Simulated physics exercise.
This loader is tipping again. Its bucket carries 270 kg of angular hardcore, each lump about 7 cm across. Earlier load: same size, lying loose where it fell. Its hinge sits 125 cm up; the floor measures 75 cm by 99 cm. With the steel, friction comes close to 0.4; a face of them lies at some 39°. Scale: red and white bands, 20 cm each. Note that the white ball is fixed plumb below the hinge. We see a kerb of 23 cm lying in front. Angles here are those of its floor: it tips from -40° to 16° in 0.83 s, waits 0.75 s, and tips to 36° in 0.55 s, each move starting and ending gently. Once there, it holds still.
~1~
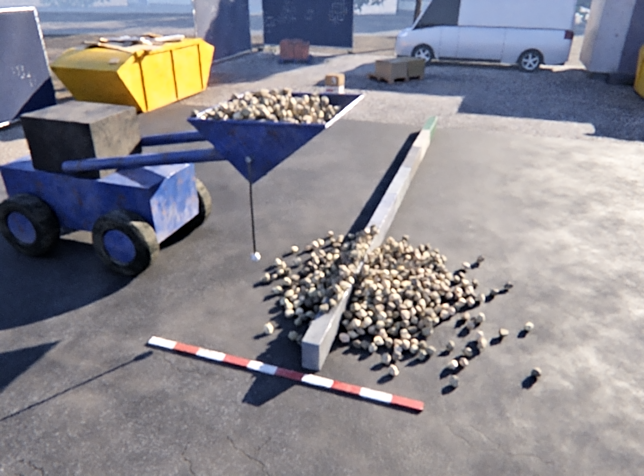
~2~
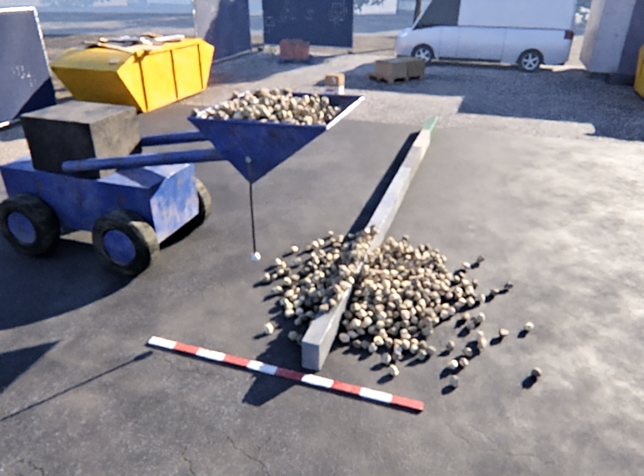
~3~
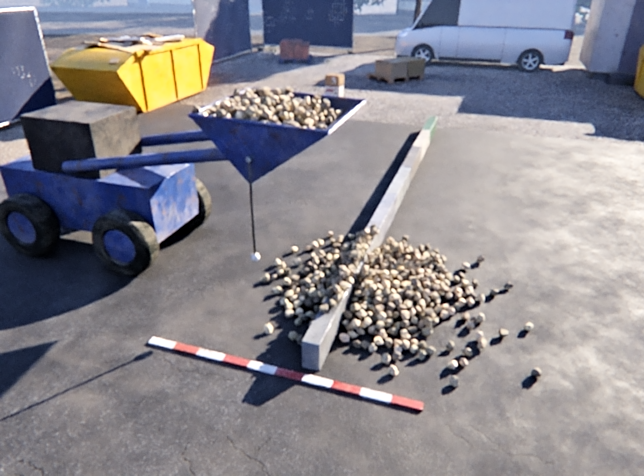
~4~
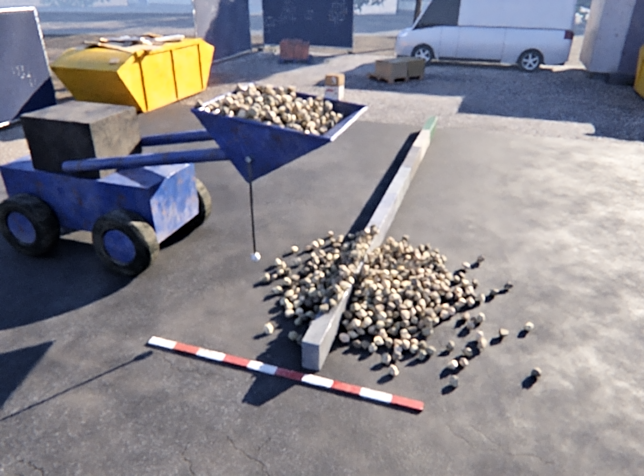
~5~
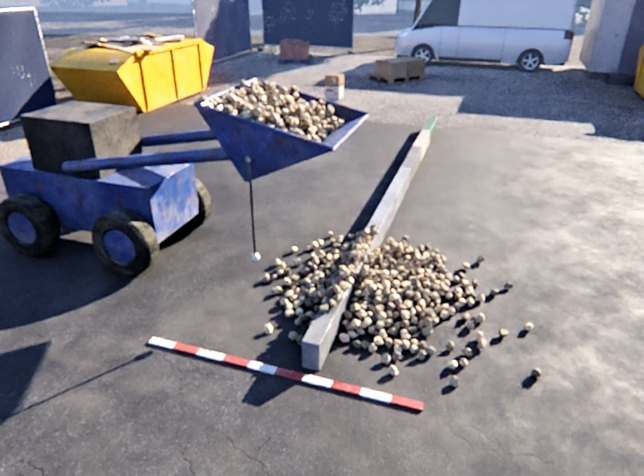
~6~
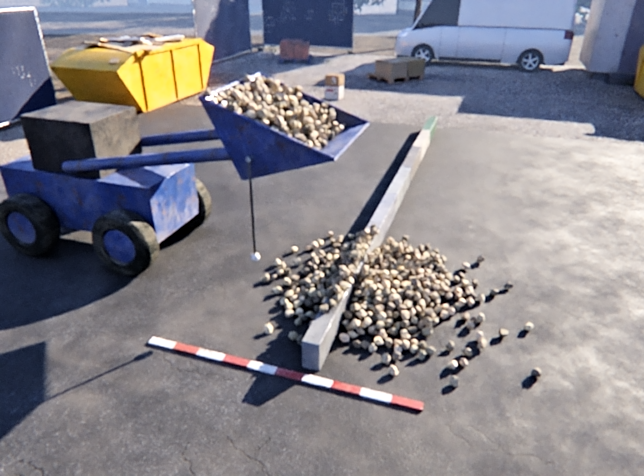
The footage shows a blue loader holding a raised bucket of pale stones beside a loose pile lying across a grey kerb; the bucket slowly tilts forward, its right lip lowering slightly, while the pile stays still.
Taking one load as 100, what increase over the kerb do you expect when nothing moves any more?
64 out of 100.
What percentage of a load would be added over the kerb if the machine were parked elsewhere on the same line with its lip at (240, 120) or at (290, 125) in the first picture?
About 0 per cent from the first spot and 15 per cent from the second.
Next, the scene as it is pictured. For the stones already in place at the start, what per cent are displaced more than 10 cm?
Close to 5 per cent.
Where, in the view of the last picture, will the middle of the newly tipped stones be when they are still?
Their centre ends up near (372, 270).
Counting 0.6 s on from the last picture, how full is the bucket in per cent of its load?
Roughly 100 per cent remains inside.
Then, 0.3 s after the last picture the floor is at 7°; in per cent of one load, 100 in the bucket, 33 on this side of the kerb, 68 over the kerb; the foremost stones are at (501, 324).
Then, 0.6 s after the last picture the floor is at 16°; in per cent of one load, 98 in the bucket, 35 on this side of the kerb, 68 over the kerb; the foremost stones are at (501, 324).
Then, 2.2 s after the last picture the floor is at 36°; in per cent of one load, 10 in the bucket, 75 on this side of the kerb, 116 over the kerb; the foremost stones are at (506, 315).
Then, 4.7 s after the last picture the floor is at 36°; in per cent of one load, 0 in the bucket, 69 on this side of the kerb, 132 over the kerb; the foremost stones are at (508, 307). Net gain over the kerb, 64.
